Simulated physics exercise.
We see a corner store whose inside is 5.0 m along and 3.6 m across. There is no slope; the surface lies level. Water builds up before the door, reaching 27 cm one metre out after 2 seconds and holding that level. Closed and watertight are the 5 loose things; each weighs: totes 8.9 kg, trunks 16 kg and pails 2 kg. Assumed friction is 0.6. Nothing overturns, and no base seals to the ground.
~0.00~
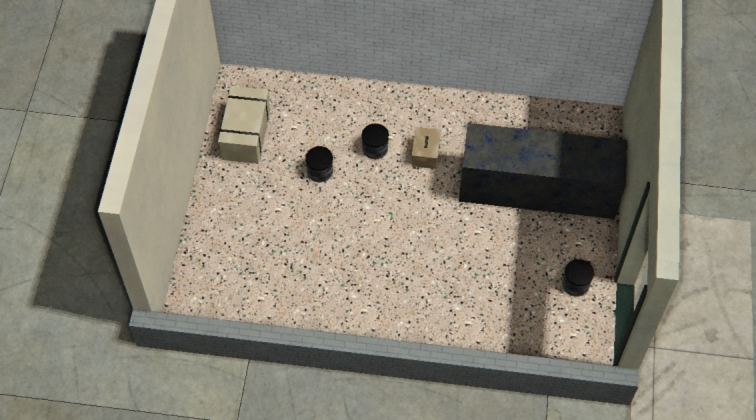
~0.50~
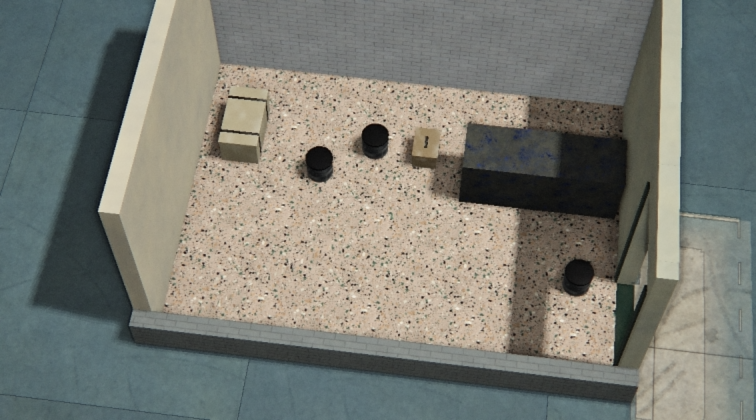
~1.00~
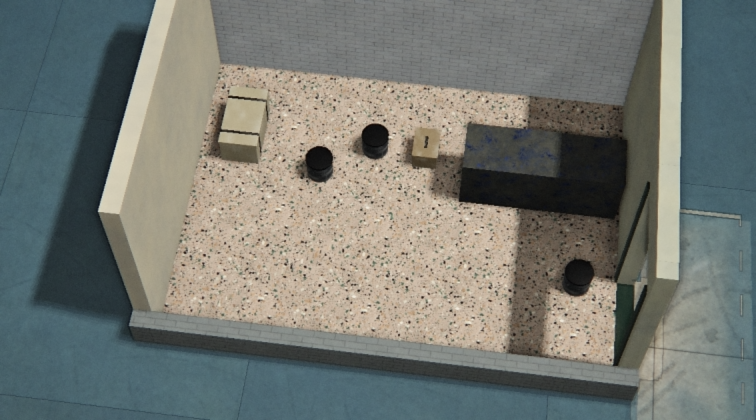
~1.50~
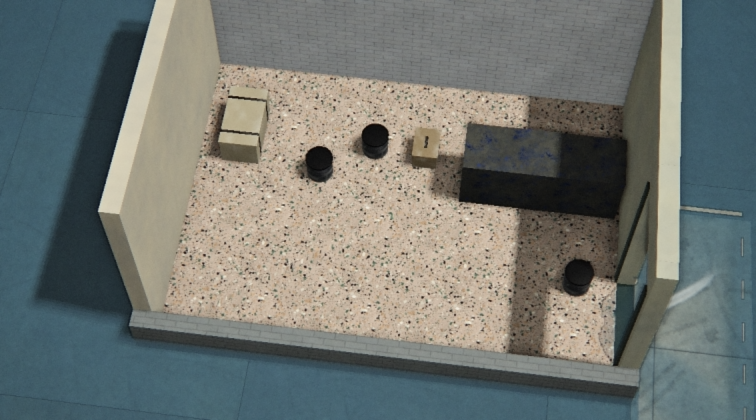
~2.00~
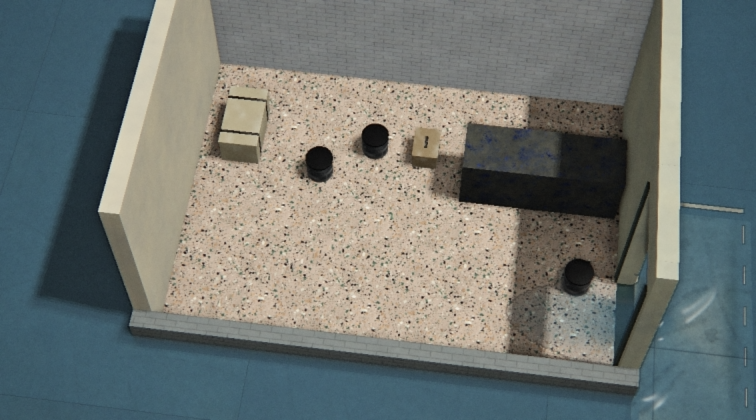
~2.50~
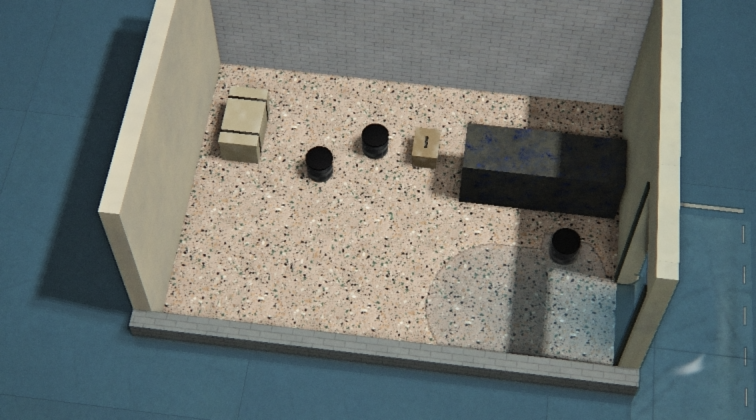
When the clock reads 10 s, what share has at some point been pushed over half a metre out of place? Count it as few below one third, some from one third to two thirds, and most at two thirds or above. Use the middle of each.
Some.
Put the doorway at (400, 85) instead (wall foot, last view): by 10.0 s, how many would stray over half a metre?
5.
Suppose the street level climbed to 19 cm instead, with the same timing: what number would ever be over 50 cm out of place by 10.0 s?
I count 3 of them in that case.
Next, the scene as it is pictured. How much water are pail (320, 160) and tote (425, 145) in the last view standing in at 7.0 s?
Around 5 cm and 1 cm.
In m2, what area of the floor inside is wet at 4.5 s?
The covered patch comes to about 12 m2.
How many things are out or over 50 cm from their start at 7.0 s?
Answer: 3.
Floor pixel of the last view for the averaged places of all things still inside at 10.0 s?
Centre of the remaining things: Roughly (459, 150).
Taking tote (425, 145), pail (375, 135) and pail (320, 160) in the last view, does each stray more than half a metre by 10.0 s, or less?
First not as far, then not as far, then farther.
After 3.5 s 1 of 5 are over 50 cm from their spots; 0 afloat.
After 4.5 s 2 of 5 are over 50 cm from their spots; 2 afloat.
After 7.0 s 3 of 5 are over 50 cm from their spots; 3 afloat.
After 10.0 s 3 of 5 are over 50 cm from their spots, and 3 have been at some point; 4 afloat.
